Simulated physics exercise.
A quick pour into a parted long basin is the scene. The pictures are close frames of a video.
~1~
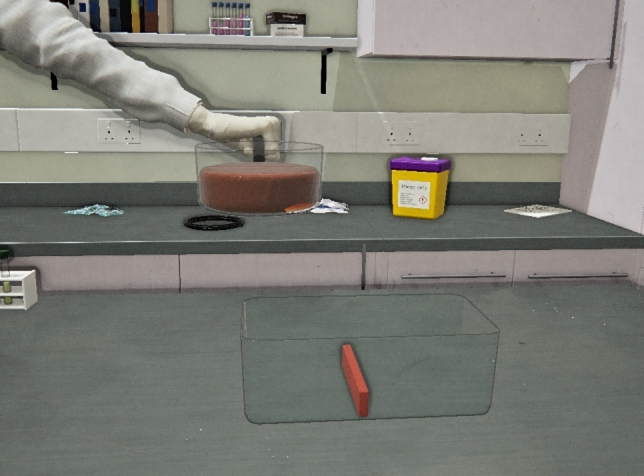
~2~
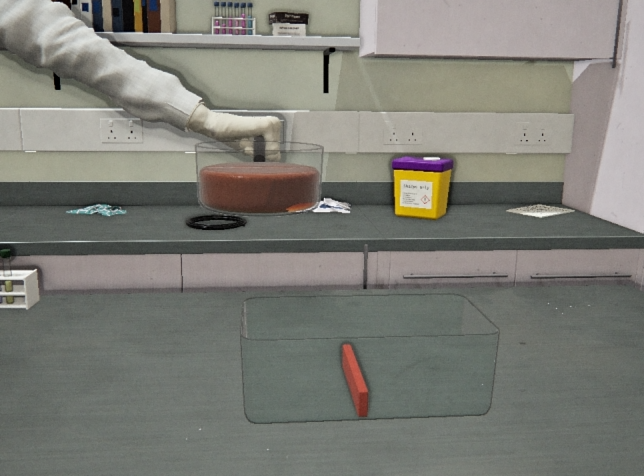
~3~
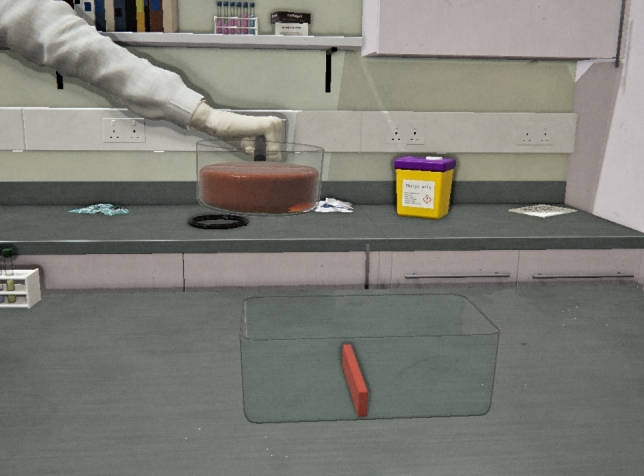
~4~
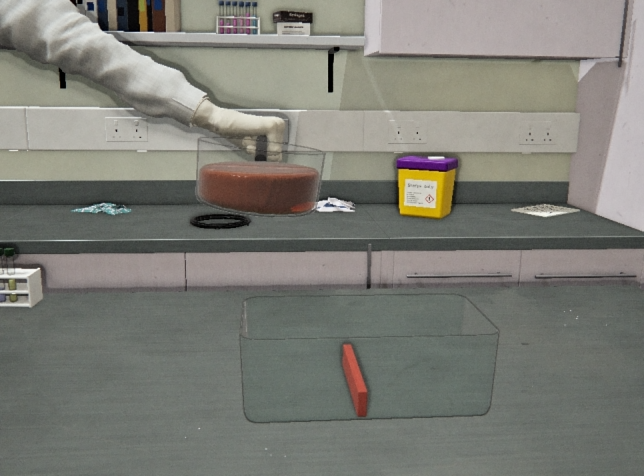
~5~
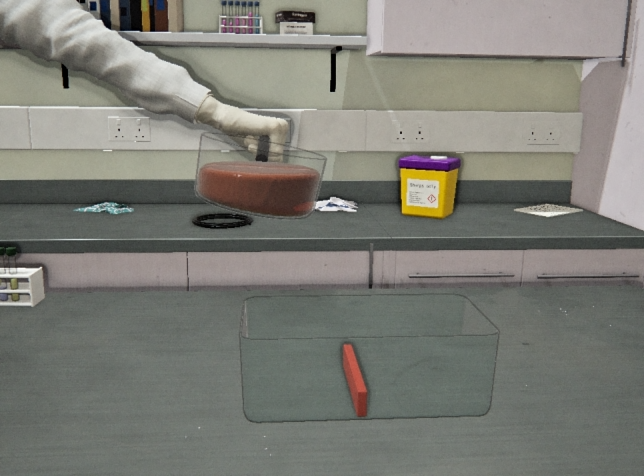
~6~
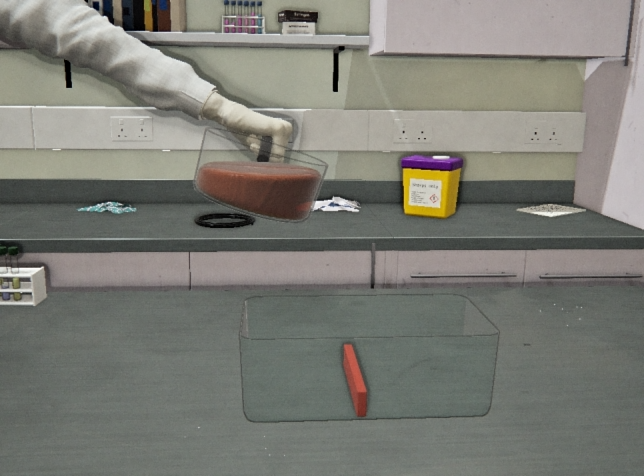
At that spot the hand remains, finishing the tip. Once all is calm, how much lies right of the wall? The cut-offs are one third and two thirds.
Once it settles, the part right of the wall is a third to two thirds, I'd say.
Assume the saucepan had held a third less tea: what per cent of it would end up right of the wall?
It should come out close to 40 per cent.
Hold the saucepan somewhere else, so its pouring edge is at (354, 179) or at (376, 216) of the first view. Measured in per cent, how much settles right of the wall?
About 80 per cent, then about 90 per cent.
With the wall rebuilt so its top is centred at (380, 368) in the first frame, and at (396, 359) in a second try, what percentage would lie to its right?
First try around 25 percent; second try around 5 percent.
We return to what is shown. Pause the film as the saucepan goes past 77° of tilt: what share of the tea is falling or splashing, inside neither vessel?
Something like 45 per cent of it.
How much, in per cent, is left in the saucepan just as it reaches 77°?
It works out to close to 50 percent.
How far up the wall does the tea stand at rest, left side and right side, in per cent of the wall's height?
40 left, 50 right, give or take.
A moment on, the saucepan is tipped on its side and 51 per cent is still to pour, 1 is left of the wall and 4 right of it.
Next, the saucepan is tipped right over and 10 per cent is still to pour, 19 is left of the wall and 57 right of it.
Then the saucepan is tipped right over and 1 per cent is still to pour, 38 is left of the wall and 57 right of it.
Later the saucepan is tipped right over and 0 per cent is still to pour, 40 is left of the wall and 58 right of it.
In the end 40 per cent lies left of the wall, 58 right of it and 2 outside.
